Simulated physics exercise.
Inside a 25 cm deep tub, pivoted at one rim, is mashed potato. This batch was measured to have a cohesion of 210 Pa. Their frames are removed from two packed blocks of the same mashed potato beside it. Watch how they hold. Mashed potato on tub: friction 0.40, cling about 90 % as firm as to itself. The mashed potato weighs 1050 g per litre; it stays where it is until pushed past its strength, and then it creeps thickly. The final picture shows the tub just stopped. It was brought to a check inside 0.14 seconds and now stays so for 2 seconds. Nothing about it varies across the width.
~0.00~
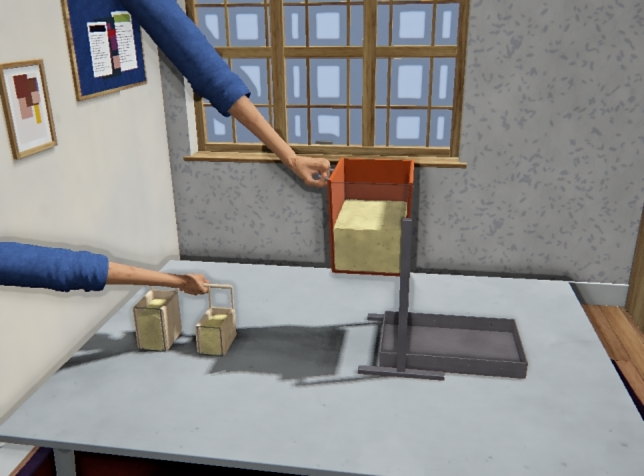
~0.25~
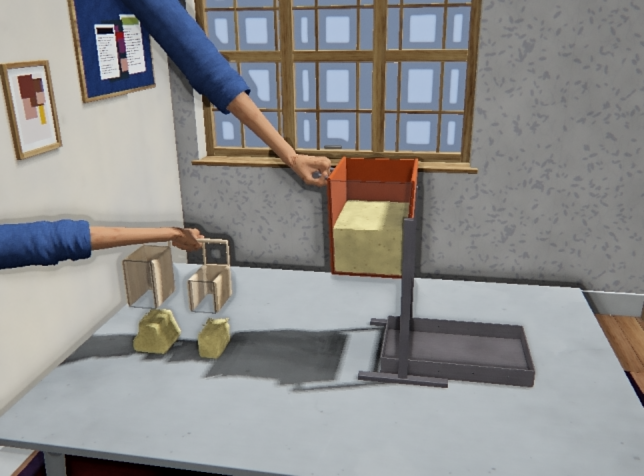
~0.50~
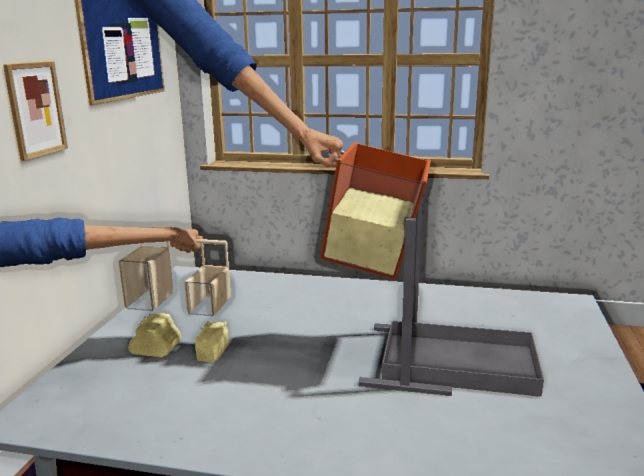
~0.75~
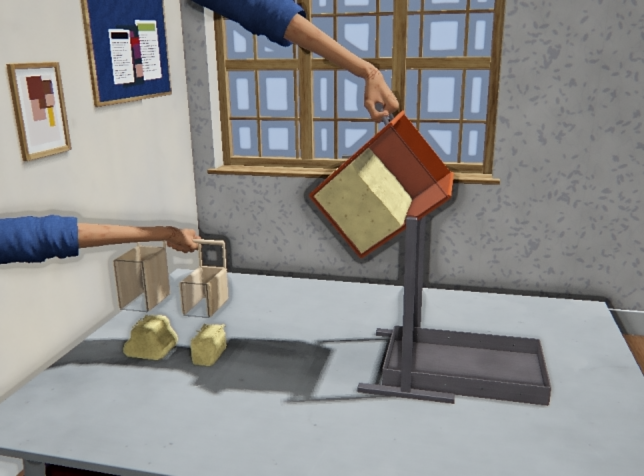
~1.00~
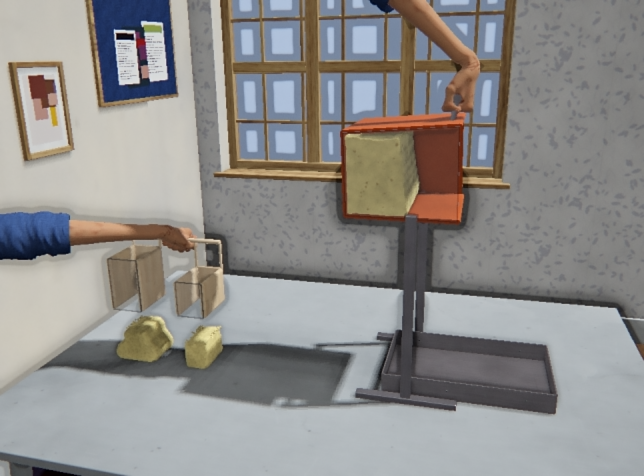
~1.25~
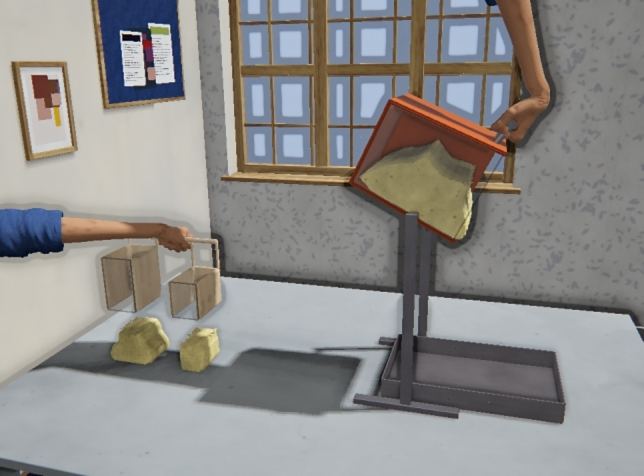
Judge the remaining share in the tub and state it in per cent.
The remaining share is close to 0 %.
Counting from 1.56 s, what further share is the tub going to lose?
My estimate is near 18 in a hundred.
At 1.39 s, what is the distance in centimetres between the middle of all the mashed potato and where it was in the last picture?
The distance comes to some 10 cm.
After 1.39 s, the tub is at 116 degrees and holds 56 %.
After 1.56 s, the tub is at 116 degrees and holds 18 %.
After 1.73 s, the tub is at 116 degrees and holds 0 %.
After 1.90 s, the tub is at 116 degrees and holds 0 %.
After 3.25 s, at the end, the tub is at 116 degrees and holds 0 %.
